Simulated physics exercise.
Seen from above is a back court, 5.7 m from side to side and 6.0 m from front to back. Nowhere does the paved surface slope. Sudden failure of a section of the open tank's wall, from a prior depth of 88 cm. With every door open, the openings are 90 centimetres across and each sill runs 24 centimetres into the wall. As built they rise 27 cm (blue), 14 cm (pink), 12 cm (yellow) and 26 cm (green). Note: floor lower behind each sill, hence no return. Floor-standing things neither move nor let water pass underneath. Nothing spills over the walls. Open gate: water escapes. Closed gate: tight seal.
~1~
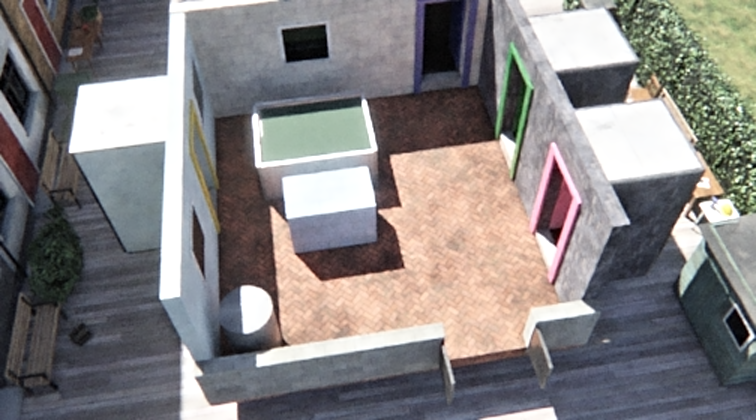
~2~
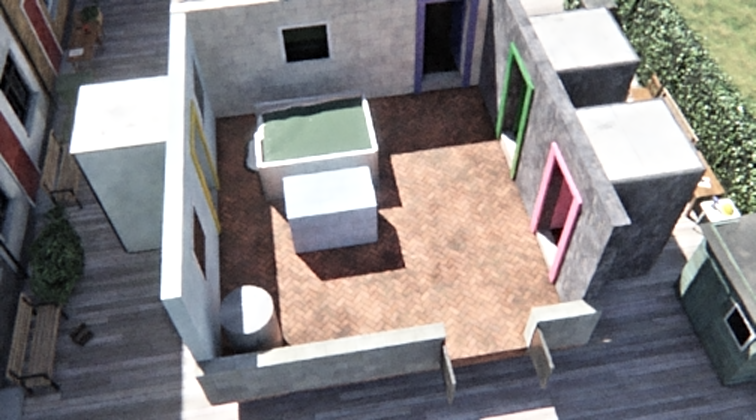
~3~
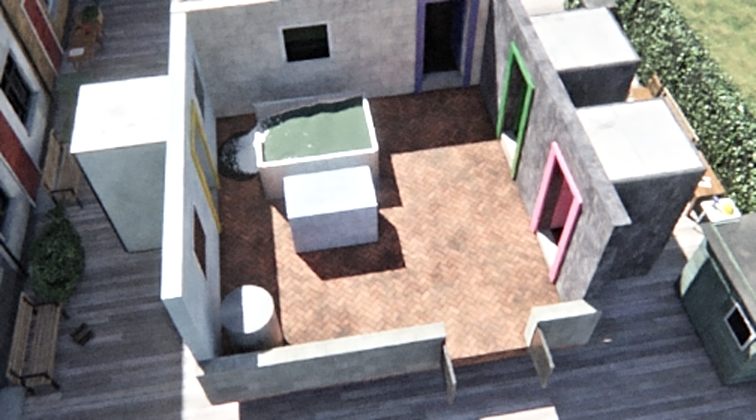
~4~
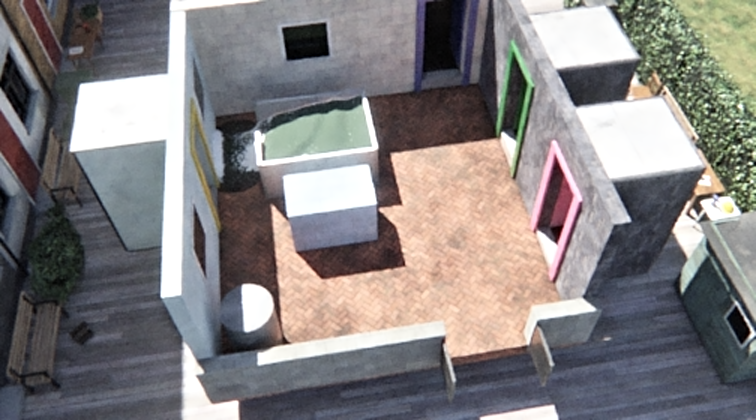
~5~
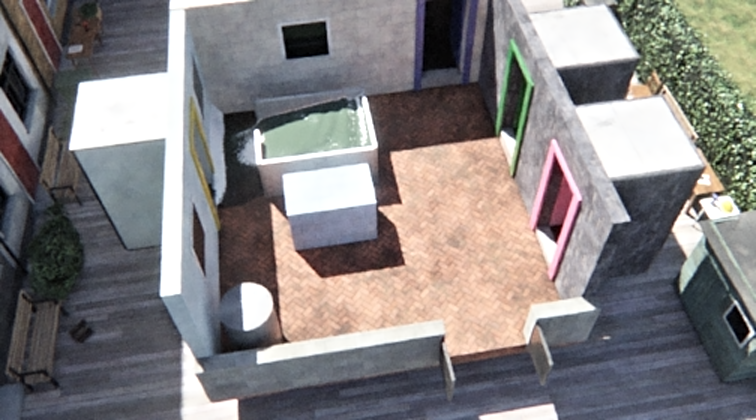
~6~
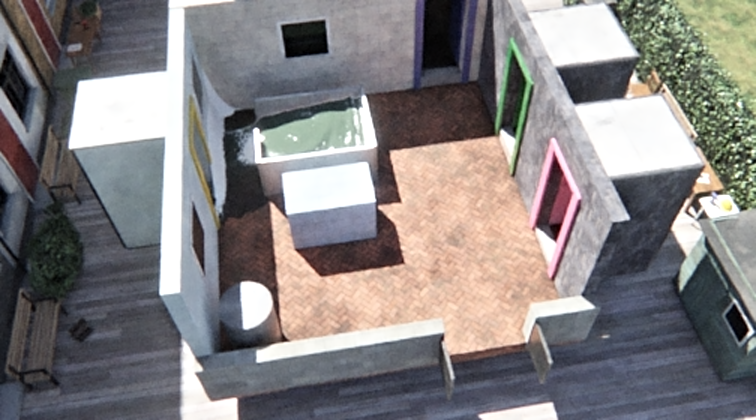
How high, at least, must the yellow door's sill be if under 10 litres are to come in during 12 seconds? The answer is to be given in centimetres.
I would say about 14 cm.
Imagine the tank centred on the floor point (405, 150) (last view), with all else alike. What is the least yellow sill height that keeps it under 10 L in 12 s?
Then roughly 24 cm.
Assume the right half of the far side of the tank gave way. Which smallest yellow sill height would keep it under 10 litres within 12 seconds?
Some 6.0 centimetres.
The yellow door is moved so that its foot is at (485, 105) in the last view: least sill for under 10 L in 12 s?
Minimum: About 27 cm.
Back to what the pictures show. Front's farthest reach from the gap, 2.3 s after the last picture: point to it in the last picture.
The farthest wet point sits near (435, 343).
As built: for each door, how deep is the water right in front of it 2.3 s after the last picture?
In cm: Blue 11, pink 0, yellow 12, green 3.
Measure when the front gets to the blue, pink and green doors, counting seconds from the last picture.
Blue = 1.4 s, pink = 3.8 s, green = 2.2 s.
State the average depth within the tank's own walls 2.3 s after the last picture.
It averages near 40 cm.
Then, 0.7 s after the last picture water covers 20 % of the floor, deepest (65 cm) near (215, 121); 16 cm at the yellow door, 8 litres in over its 12 cm sill.
Then, 2.3 s after the last picture water covers 50 % of the floor, deepest (40 cm) near (473, 82); 12 cm at the yellow door, 18 litres in over its 12 cm sill.
Then, 11.3 s after the last picture water covers 100 % of the floor, deepest (14 cm) near (218, 208); 8 cm at the yellow door, 20 litres in over its 12 cm sill.
At the yellow door as built, the water peaked near 29 cm, by the last picture.
With a sill of 12.5 cm, 14 litres would have come in within the 12 s; with 15 cm, 8 litres. So under 10 litres takes about 14 cm.
